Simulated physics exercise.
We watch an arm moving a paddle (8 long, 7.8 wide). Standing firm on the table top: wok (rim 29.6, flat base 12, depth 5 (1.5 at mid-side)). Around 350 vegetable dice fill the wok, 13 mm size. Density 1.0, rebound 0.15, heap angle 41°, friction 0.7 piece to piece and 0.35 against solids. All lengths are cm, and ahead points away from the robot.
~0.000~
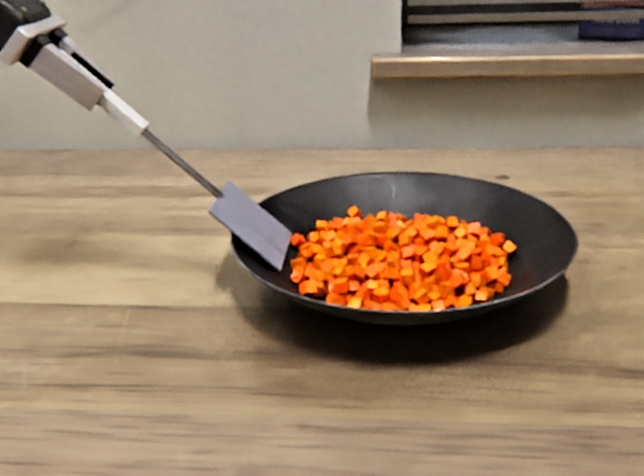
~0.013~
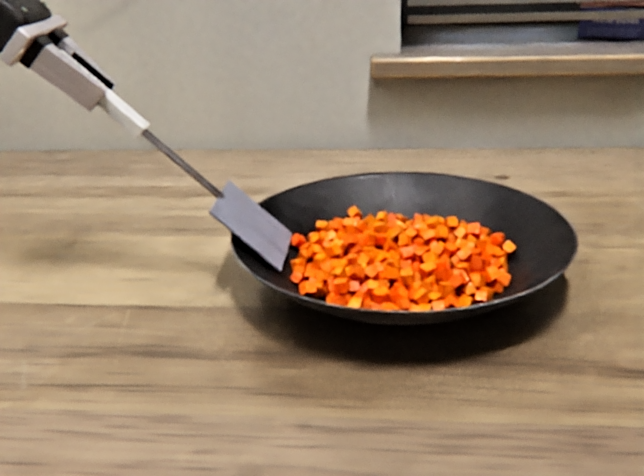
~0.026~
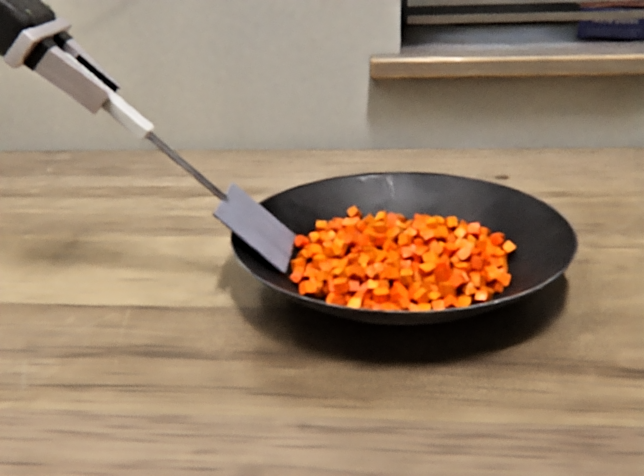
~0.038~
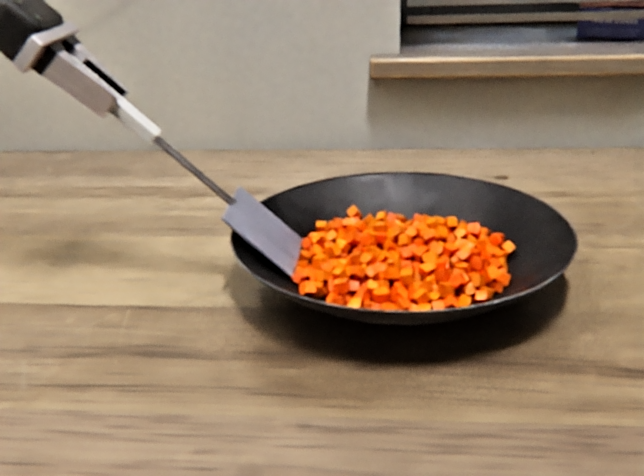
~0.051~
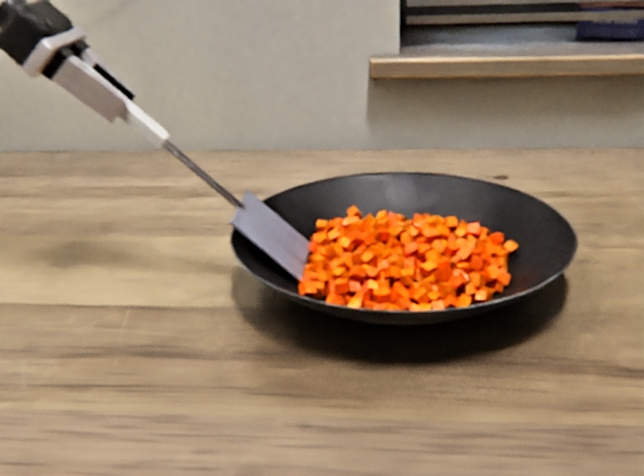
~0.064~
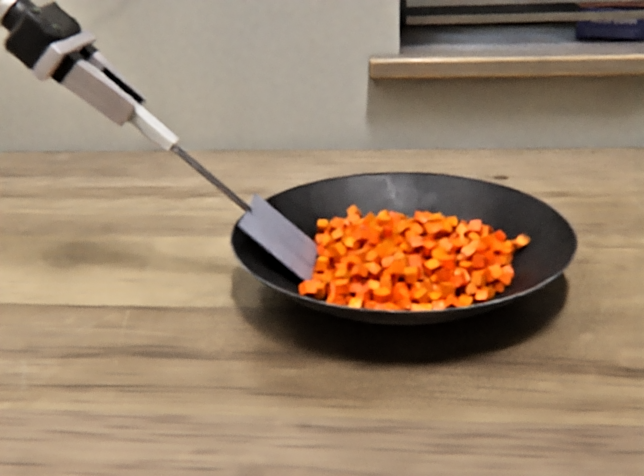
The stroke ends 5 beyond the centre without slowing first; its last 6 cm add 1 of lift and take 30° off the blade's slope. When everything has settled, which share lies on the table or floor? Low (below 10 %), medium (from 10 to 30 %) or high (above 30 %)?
A low share, below 10 %, ends on the table or floor.
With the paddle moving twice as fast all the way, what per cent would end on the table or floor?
In that case some 15 per cent.
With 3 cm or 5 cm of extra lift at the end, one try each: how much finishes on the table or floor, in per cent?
Some 5 and 0 per cent.
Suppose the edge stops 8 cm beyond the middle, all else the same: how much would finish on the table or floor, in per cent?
Then about 15 per cent.
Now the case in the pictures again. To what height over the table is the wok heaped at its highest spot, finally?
About 7.0 cm.
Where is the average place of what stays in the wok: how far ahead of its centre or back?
Some 5.5 cm ahead.
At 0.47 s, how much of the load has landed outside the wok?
About 5 per cent.
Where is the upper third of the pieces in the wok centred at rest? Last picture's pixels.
Near (521, 237).
By 0.14 s, sloping 44°, highest piece 6 above the table; 347 in the wok.
By 0.23 s, sloping 32°, highest piece 7 above the table; 342 in the wok, 5 on the blade or in flight.
By 0.47 s, sloping 14°, highest piece 6 above the table; 330 in the wok, 17 on the table or floor.
By 1.52 s, sloping 14°, highest piece 6 above the table; 330 in the wok, 17 on the table or floor.
Final count, 330 in the wok, 17 on the table or floor. That is 5 % on the table or floor.
